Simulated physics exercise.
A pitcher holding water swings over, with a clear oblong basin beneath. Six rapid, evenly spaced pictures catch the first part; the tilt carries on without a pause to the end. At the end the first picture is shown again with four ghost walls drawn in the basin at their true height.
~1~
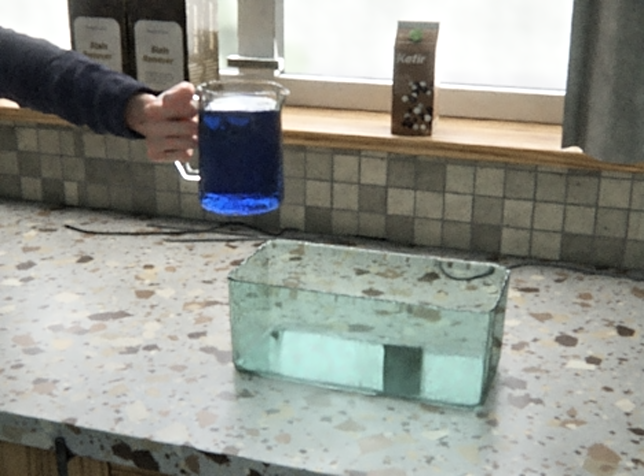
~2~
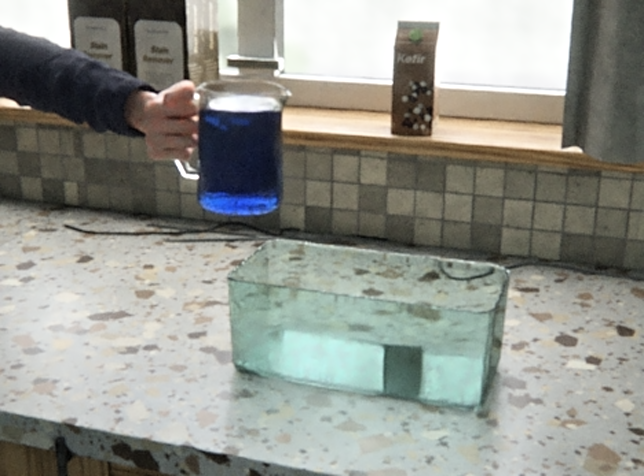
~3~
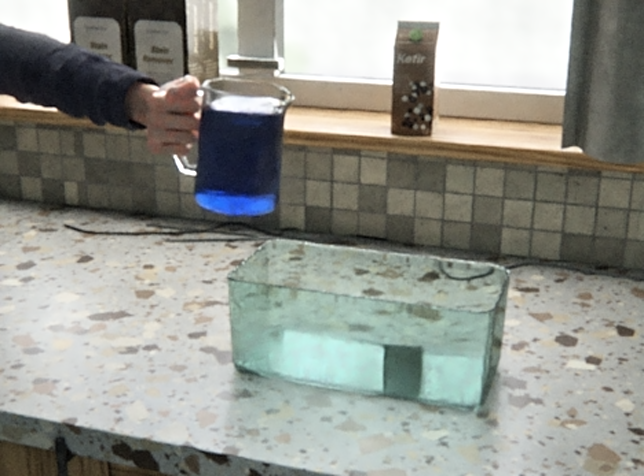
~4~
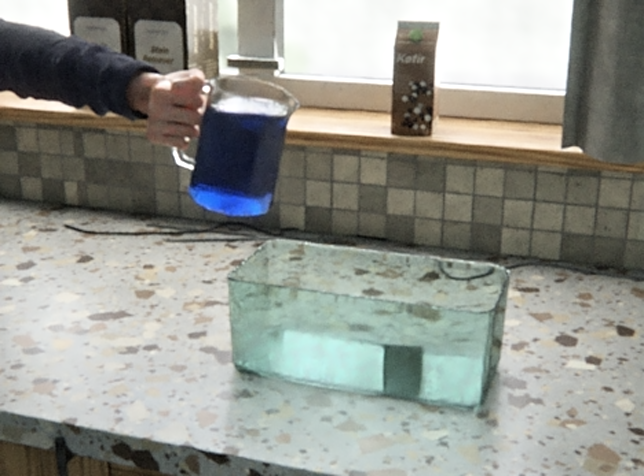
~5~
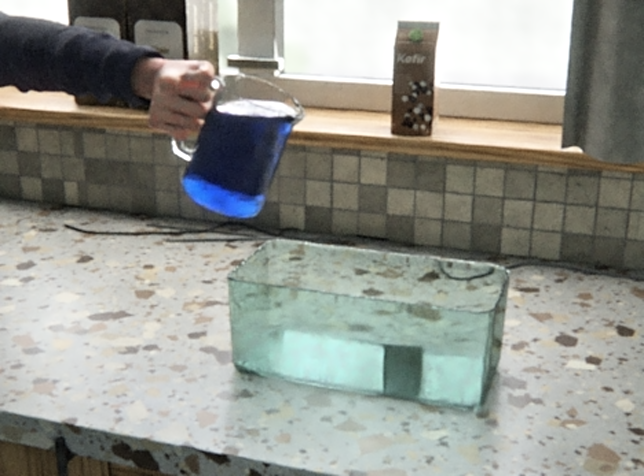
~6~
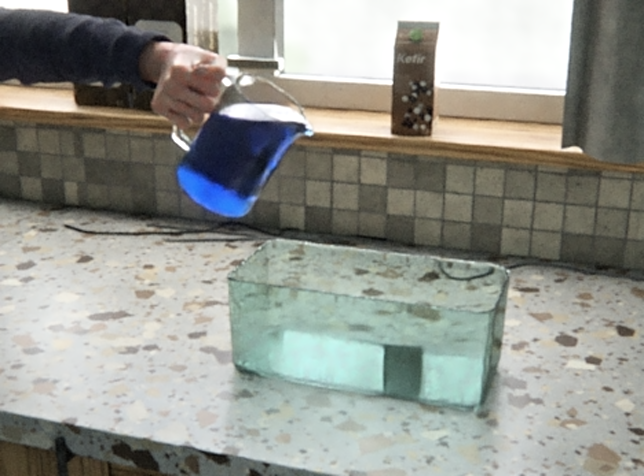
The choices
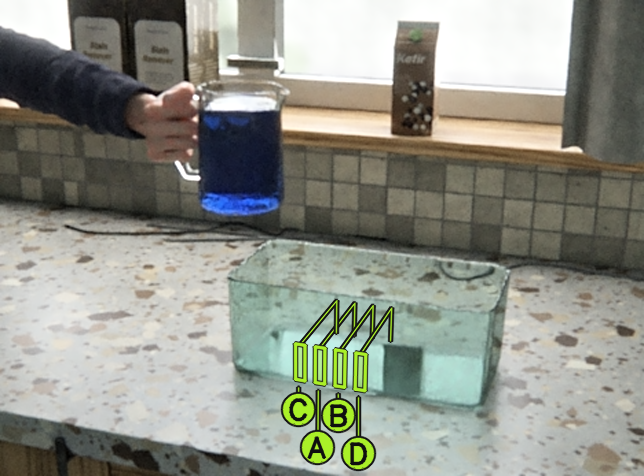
The clip shows a hand holding a clear pitcher of blue water above a countertop with a clear rectangular basin, first keeping it upright, then tilting it rightward until the water reaches just over the lip.
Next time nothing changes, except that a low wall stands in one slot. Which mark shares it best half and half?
Position B.
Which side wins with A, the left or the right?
The right one.
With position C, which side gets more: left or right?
The right side.
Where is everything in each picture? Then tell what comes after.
Upright, lip at (286, 93); basin from (234, 368) to (486, 409); nothing has left yet, in the first frame.
Upright, lip at (287, 94); nothing has left yet, in the second frame.
Tipped about 6°, lip at (291, 99); nothing has left yet, in the third frame.
Tipped about 13°, lip at (297, 106); nothing has left yet, in the fourth frame.
Tipped about 22°, lip at (303, 117); nothing has left yet, in the fifth frame.
Tipped about 33°, lip at (308, 131); water is over the lip, down to (308, 131), in the sixth frame.
On the marked copy, A at (318, 390); B at (338, 394); C at (298, 387); D at (358, 397).
With A, about 22 % ends left of the wall and 77 % right of it.
With B, about 49 % ends left of the wall and 49 % right of it.
With C, about 5 % ends left of the wall and 94 % right of it.
With D, about 82 % ends left of the wall and 12 % right of it; 6 % is lost outside.
